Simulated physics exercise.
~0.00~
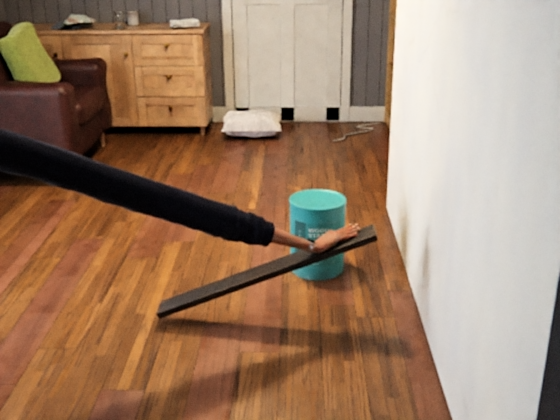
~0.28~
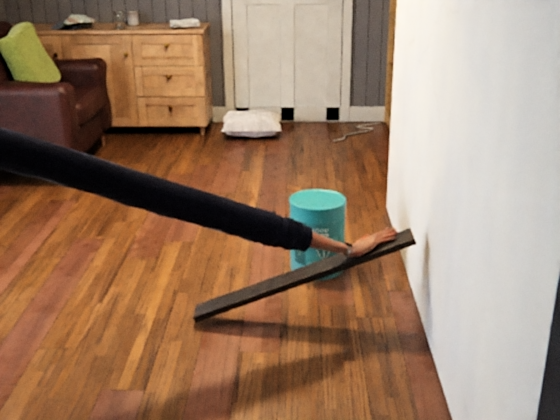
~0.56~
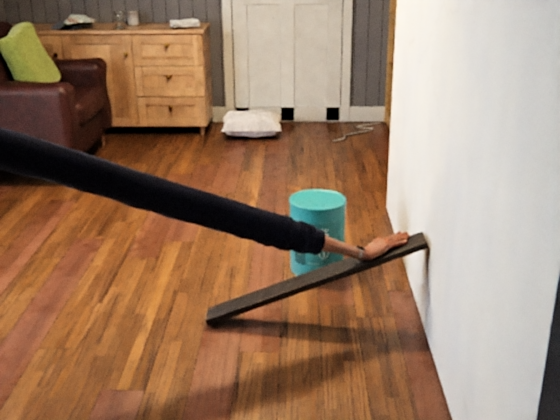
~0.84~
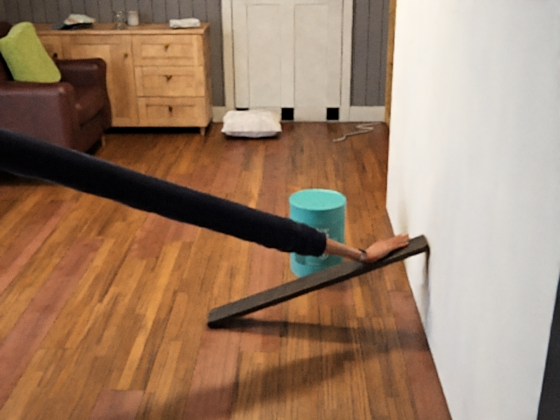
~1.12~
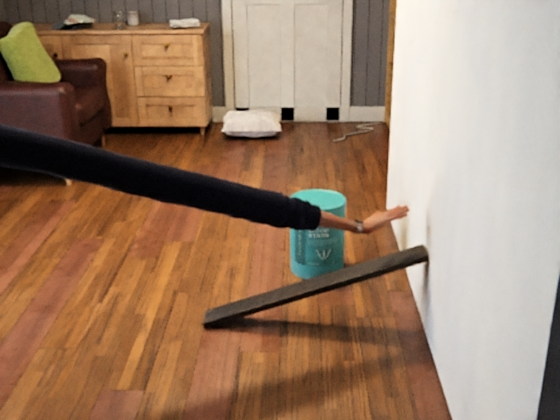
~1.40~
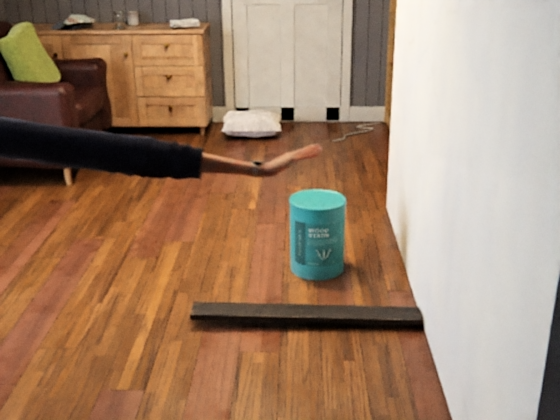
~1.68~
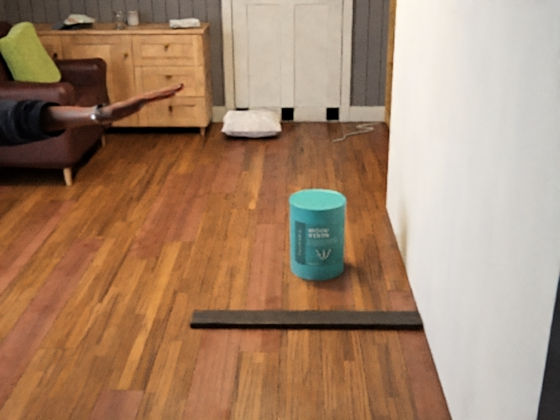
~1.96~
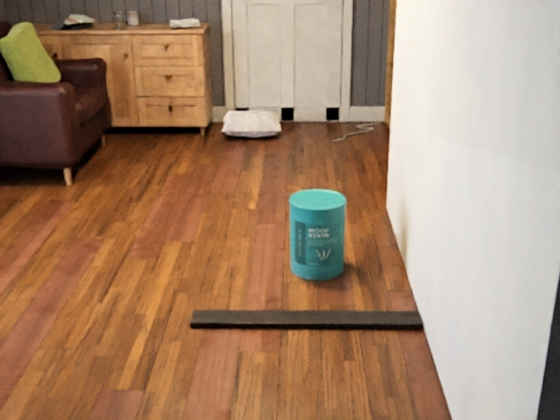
A long dark plank is held at a slant by a hand, its arm in a black sleeve reaching in from the left, over a wooden floor beside a bare white wall at right. A turquoise pail stands just behind it, with a brown armchair, wooden drawers, a white door and a pale cushion farther back, all seen from a still, slightly raised view. The hand moves the plank rightward until its upper end rests against the wall. Then the hand lets go and draws back. The plank slips down and lies flat on the floor before the pail, which never moves, as the arm withdraws leftward out of view.
